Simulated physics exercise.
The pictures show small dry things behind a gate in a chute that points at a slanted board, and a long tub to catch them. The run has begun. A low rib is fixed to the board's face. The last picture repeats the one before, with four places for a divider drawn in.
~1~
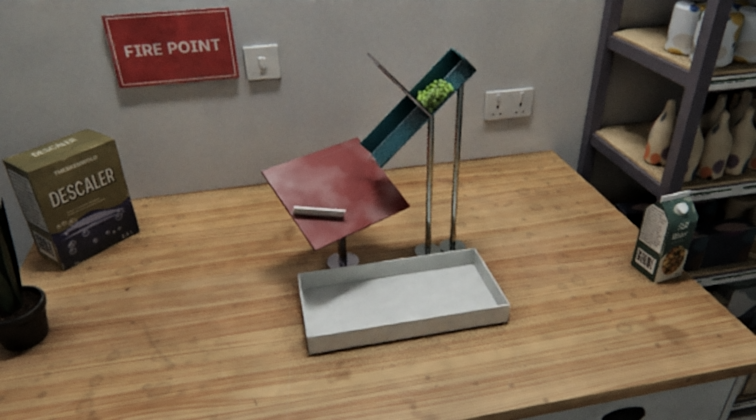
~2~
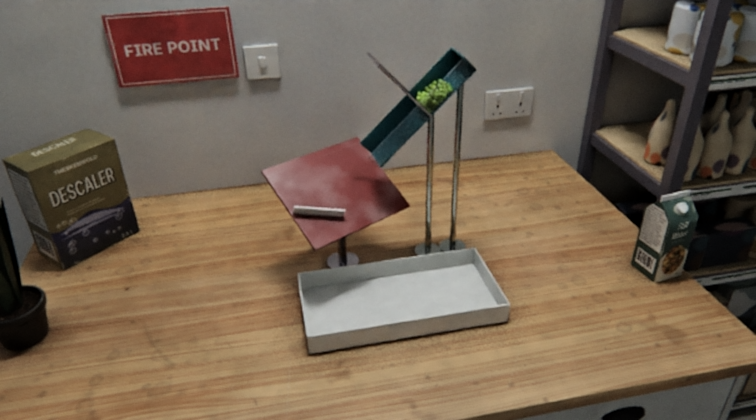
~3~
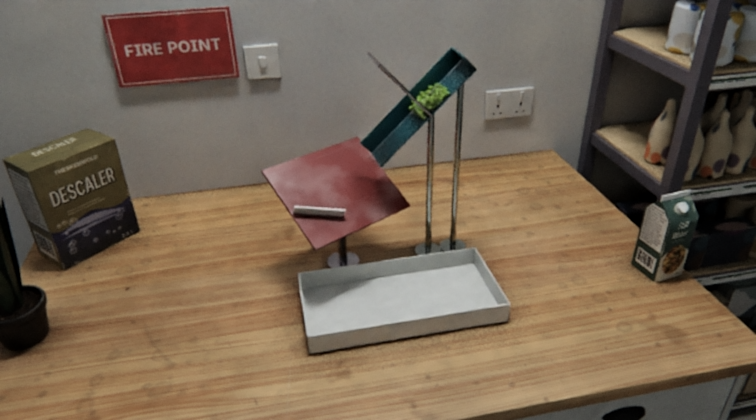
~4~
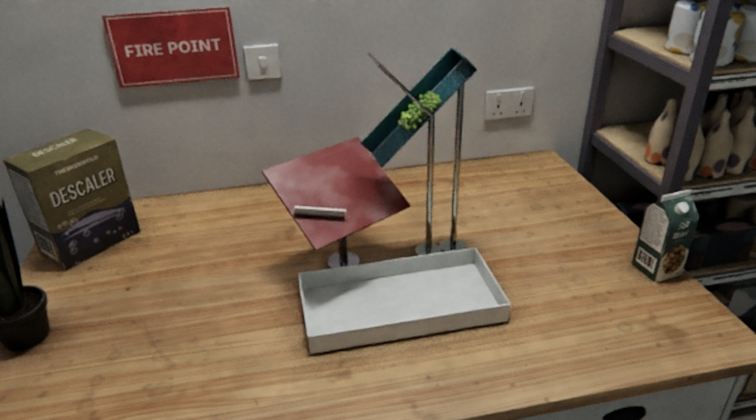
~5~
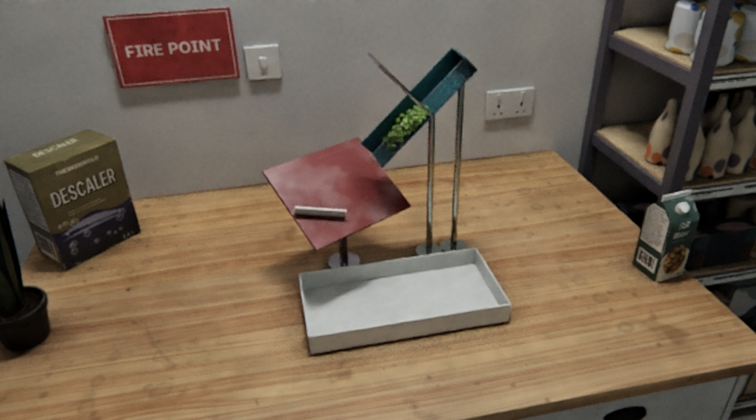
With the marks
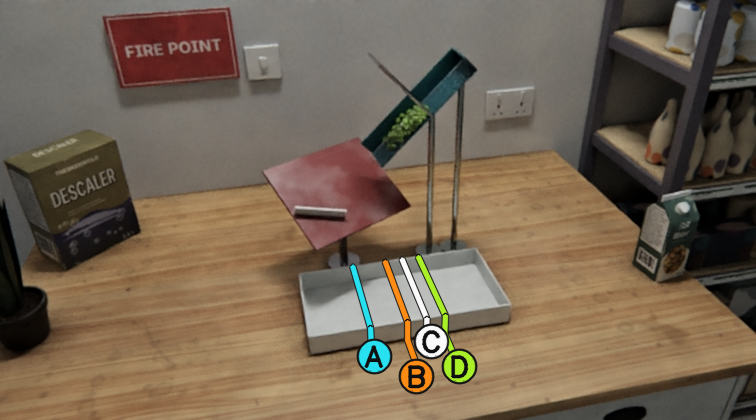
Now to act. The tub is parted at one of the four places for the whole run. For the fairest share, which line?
Line B.
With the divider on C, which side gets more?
The left side.
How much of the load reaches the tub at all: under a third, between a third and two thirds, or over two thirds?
About that: Over two thirds.
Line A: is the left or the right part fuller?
Right.
On the marked copy, line A crosses the front rim at (370, 327); line B crosses the front rim at (407, 321); line C crosses the front rim at (426, 318); line D crosses the front rim at (445, 315).
Choosing A, of what is caught, a stray few on the left of the divider, nearly all on the right.
Choosing B, of what is caught, about half on the left of the divider, about half on the right.
Choosing C, of what is caught, most on the left of the divider, about a quarter on the right.
Choosing D, of what is caught, nearly all on the left of the divider, a small part on the right.
